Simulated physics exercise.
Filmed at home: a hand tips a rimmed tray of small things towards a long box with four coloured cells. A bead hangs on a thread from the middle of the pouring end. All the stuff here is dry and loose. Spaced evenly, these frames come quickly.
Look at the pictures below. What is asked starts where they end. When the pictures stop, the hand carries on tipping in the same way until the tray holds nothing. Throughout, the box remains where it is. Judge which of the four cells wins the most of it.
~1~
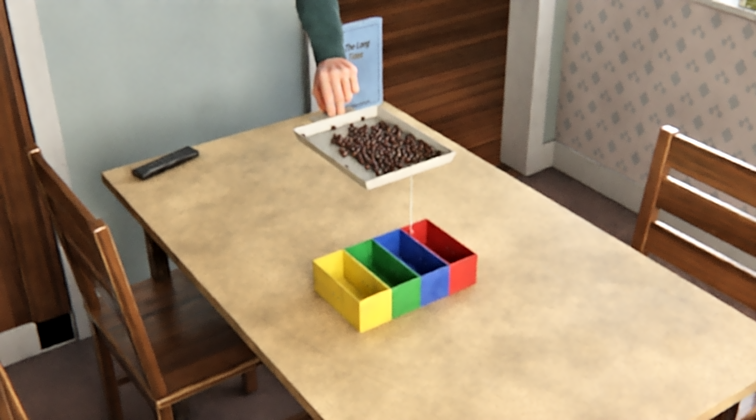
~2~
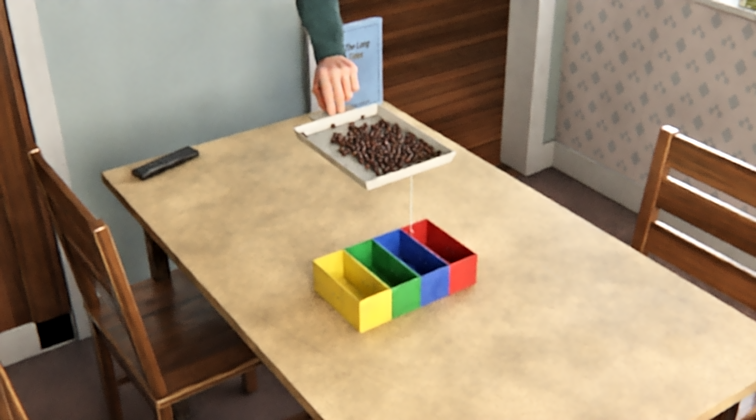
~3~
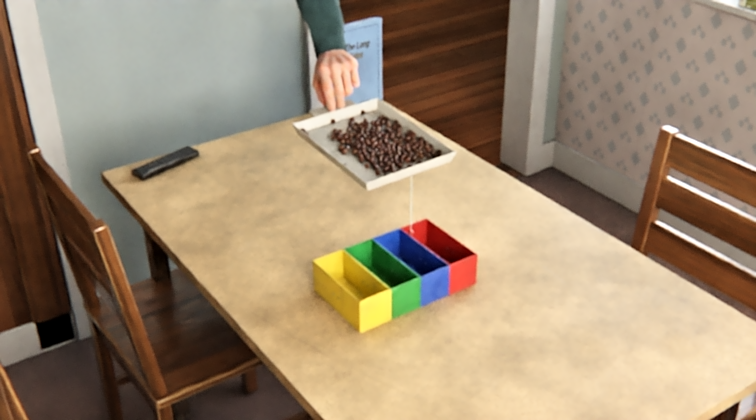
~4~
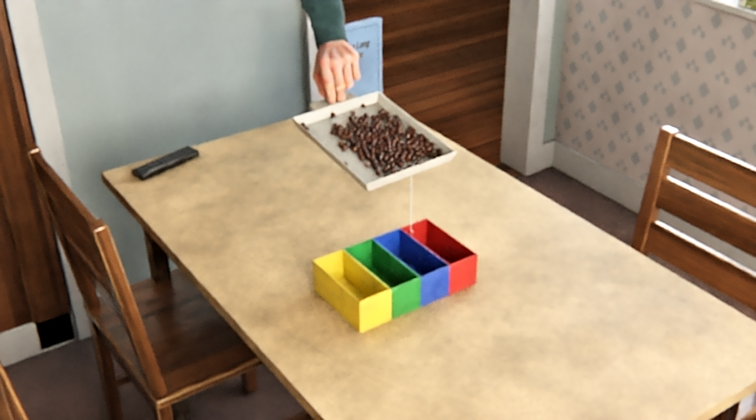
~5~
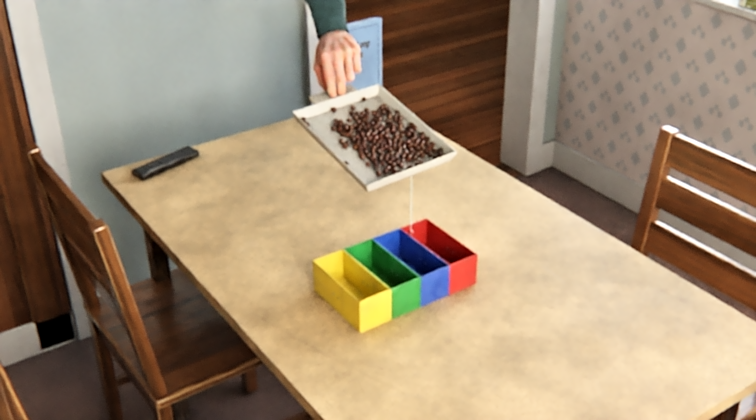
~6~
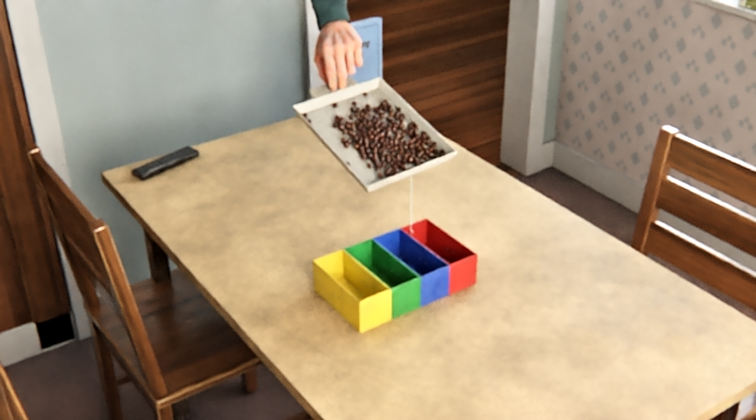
Most goes to the green cell.
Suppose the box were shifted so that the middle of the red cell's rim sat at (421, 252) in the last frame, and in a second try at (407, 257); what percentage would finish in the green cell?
About 10 per cent, then about 0 per cent.
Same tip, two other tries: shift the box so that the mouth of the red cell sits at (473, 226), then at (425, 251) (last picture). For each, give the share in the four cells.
Around 70 percent the first time, around 90 percent the second.
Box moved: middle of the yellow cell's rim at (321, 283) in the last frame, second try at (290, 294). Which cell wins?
Try one: The blue cell; try two: Red.
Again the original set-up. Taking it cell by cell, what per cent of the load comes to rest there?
I'd put the yellow cell at 10 percent, the green cell at 50 percent, the blue cell at 30 percent and the red cell at 20 percent.
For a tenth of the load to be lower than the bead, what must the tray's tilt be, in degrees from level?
Angle: Approx. 65 degrees.
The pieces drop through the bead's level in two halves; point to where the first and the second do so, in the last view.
(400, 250) first, (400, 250) later.
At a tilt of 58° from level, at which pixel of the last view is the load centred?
About (399, 166).
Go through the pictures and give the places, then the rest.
Corners of the pouring end near (367, 180) and (451, 152), level; middle of the load near (381, 148), chocolate balls; bead on its thread near (411, 233); yellow cell near (375, 308); green cell near (406, 295); blue cell near (435, 283); red cell near (463, 272), in the first frame.
Corners of the pouring end near (367, 180) and (451, 152), level; middle of the load near (381, 147), in the second frame.
Corners of the pouring end near (367, 181) and (451, 151), tipped barely, lowest at the left corner; middle of the load near (381, 145), in the third frame.
Corners of the pouring end near (368, 182) and (452, 151), tipped a little, lowest at the left corner; middle of the load near (381, 142), in the fourth frame.
Corners of the pouring end near (368, 183) and (452, 151), tipped a little, lowest at the left corner; middle of the load near (382, 140), in the fifth frame.
Corners of the pouring end near (368, 184) and (452, 151), tipped a little, lowest at the left corner; middle of the load near (383, 139), all but a few on the move; yellow cell near (375, 308); green cell near (406, 295); blue cell near (435, 283); red cell near (463, 272), in the sixth frame.
Shortly afterwards, tray tipped steeply; the bulk on the tray; only a few in the green cell; only a few in the blue cell; only a few in the red cell; a little falling or outside the box.
Next, tray tipped right over; only a few on the tray; near a third in the green cell; near a quarter in the blue cell; a little in the red cell; a little in the yellow cell; a little falling or outside the box.
Some moments later, tray tipped past a quarter turn; near half in the green cell; near a quarter in the blue cell; a little in the red cell; a little in the yellow cell; only a few falling or outside the box.
In the end, tray tipped past a quarter turn; near half in the green cell; near a quarter in the blue cell; a little in the red cell; a little in the yellow cell; only a few outside the box.
